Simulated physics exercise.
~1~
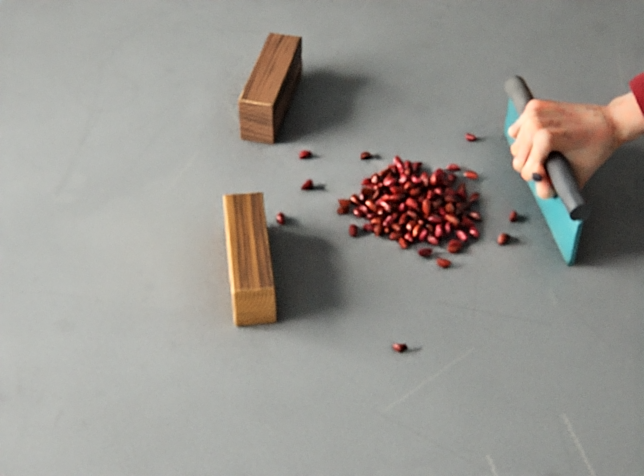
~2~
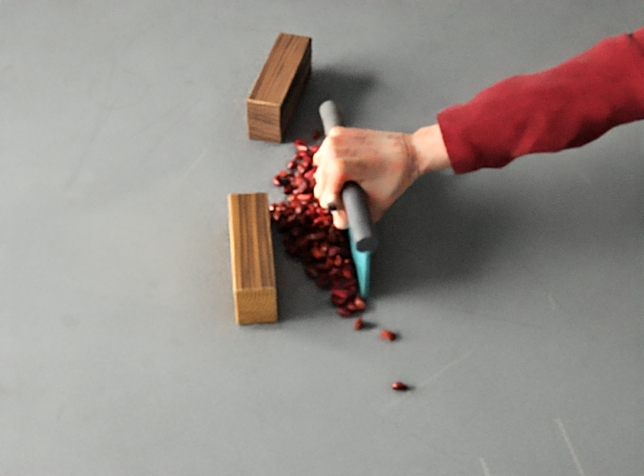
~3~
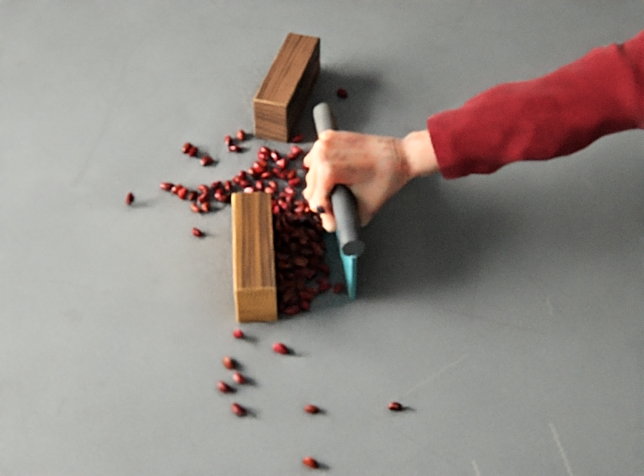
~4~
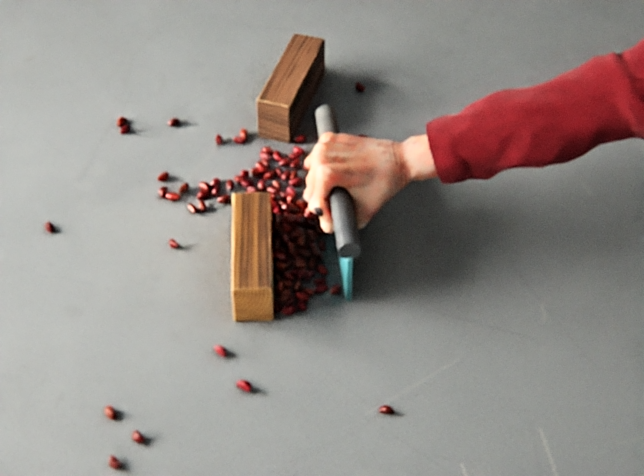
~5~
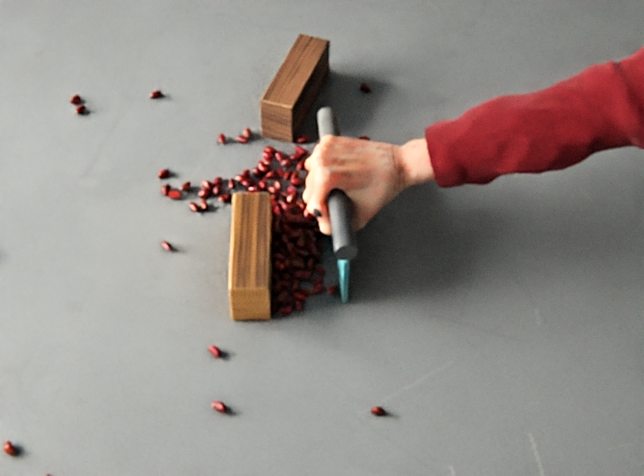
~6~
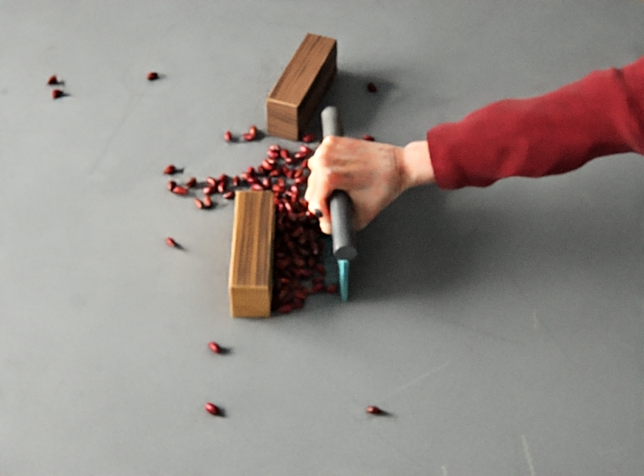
To begin with, a loose pile of dark red beans lies on a grey surface, with two wooden blocks standing to its left and a hand in a red sleeve holding a teal scraper to its right. The hand pushes the scraper left, bunching the beans against the nearer block. Some beans spill through the gap between the blocks, while a few scatter past the near block's lower end. The scraper stops just short of the blocks, and several stray beans roll farther left. Finally, most beans stay packed between blade and near block, with a smaller share spread in and beyond the gap.
